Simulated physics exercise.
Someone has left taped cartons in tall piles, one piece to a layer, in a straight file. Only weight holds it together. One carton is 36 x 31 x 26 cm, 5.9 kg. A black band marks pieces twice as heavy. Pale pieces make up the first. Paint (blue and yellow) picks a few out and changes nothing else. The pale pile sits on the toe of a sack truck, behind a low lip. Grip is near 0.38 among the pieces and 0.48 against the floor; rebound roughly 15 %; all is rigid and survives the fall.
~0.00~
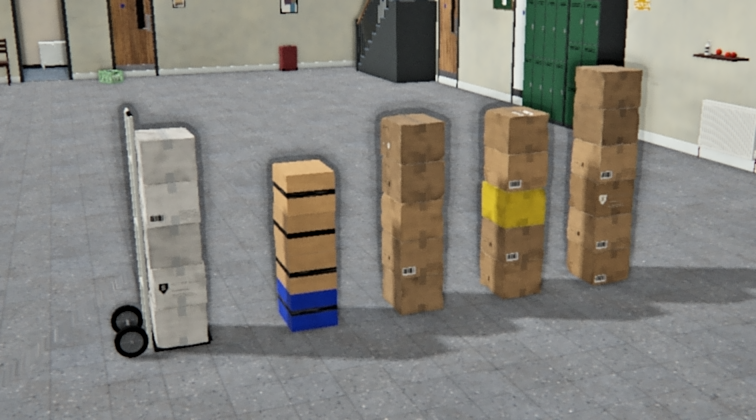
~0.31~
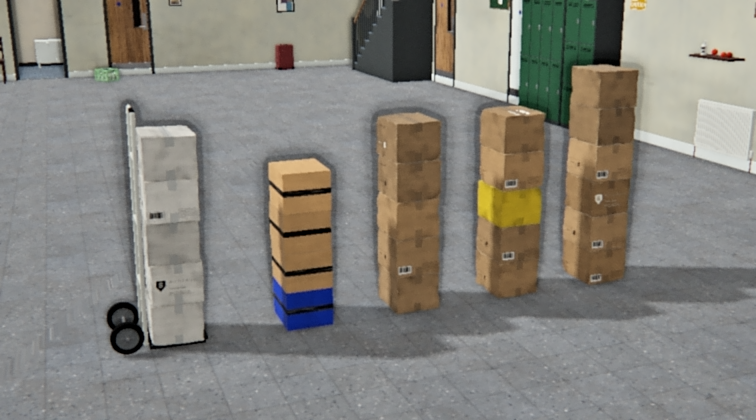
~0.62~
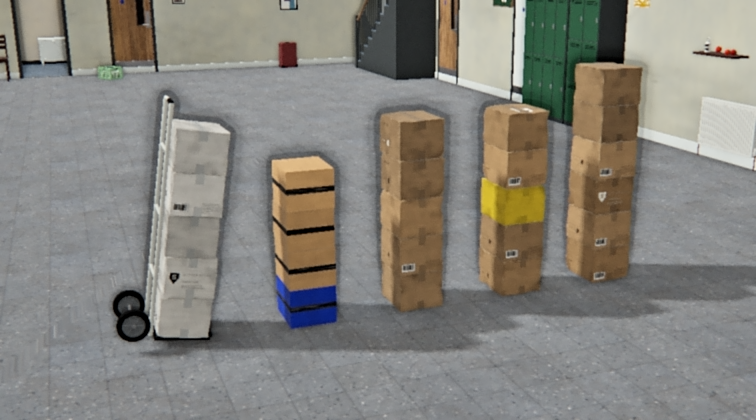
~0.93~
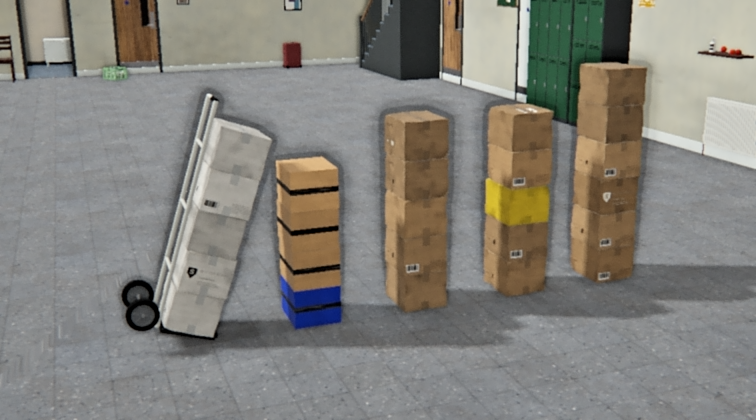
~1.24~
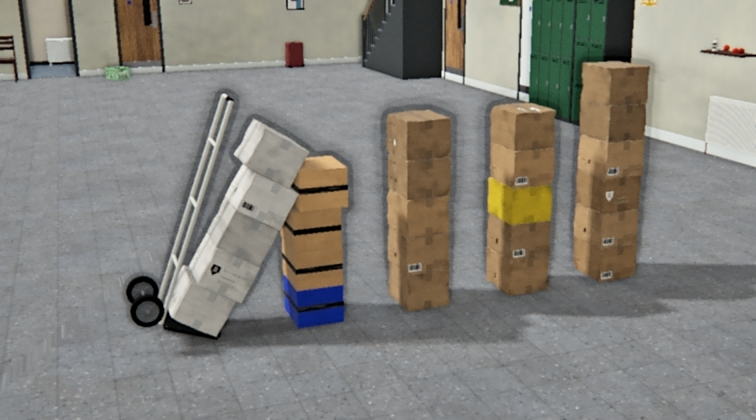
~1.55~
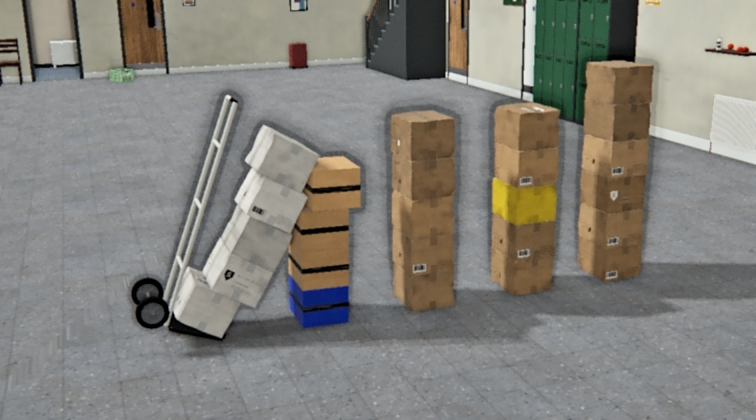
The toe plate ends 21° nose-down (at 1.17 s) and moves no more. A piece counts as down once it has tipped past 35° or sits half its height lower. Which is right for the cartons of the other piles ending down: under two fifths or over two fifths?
The part is fewer than two in five.
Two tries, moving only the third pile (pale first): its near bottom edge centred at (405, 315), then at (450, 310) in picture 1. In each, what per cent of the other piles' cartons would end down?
About 0 and 0 per cent.
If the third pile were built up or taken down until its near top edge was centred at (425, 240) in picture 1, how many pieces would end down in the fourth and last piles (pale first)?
In that case fourth 0, last 0.
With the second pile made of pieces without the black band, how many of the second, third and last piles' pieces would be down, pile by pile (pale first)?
In that case second 4, third 5, last 6.
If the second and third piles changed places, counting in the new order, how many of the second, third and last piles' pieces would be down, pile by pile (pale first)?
In that case second 5, third 4, last 6.
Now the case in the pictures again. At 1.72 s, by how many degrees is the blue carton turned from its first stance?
Roughly 0°.
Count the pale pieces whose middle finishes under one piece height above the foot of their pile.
The count is 1.
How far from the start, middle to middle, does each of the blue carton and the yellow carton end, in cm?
About: Blue 0, yellow 0.
After 1.62 s, 0 of the pale pile down; none of the 20 other cartons down, 1 disturbed.
At rest (2.2 s), 0 of the pale pile down; none of the 20 other cartons down, 1 disturbed; blue carton unmoved; yellow carton unmoved. That is 0 per cent. As the last picture would show them, middles, blue carton near (318, 298), yellow carton near (524, 199).
